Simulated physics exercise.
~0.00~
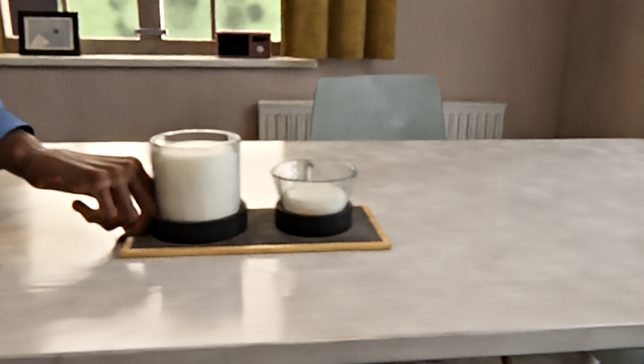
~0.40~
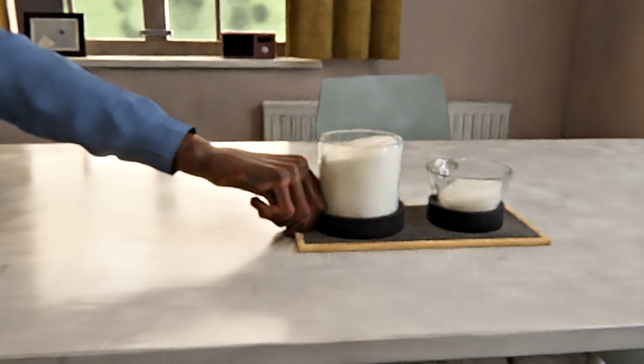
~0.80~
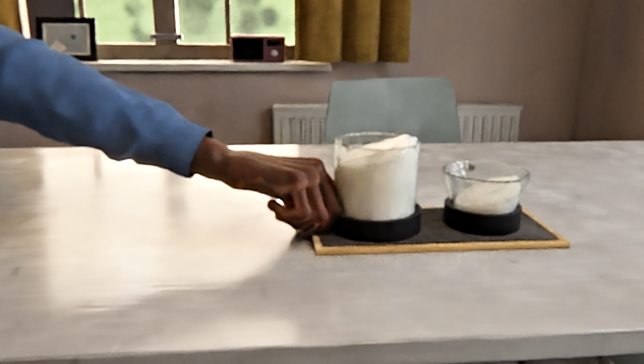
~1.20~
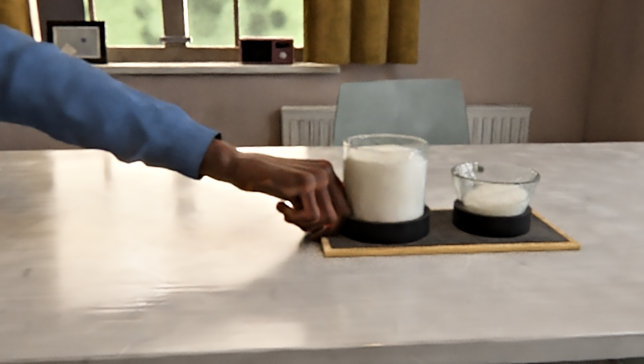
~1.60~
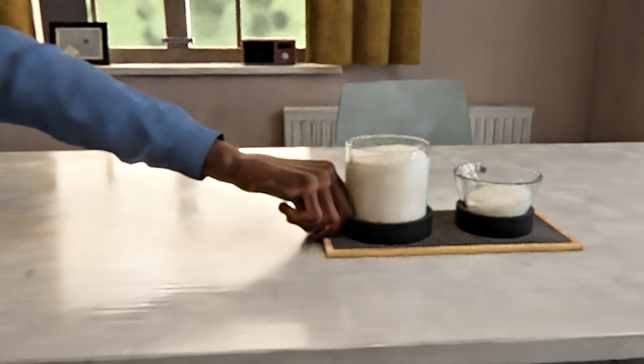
A hand slides a tray of two milk-filled glass vessels right, then stops it.
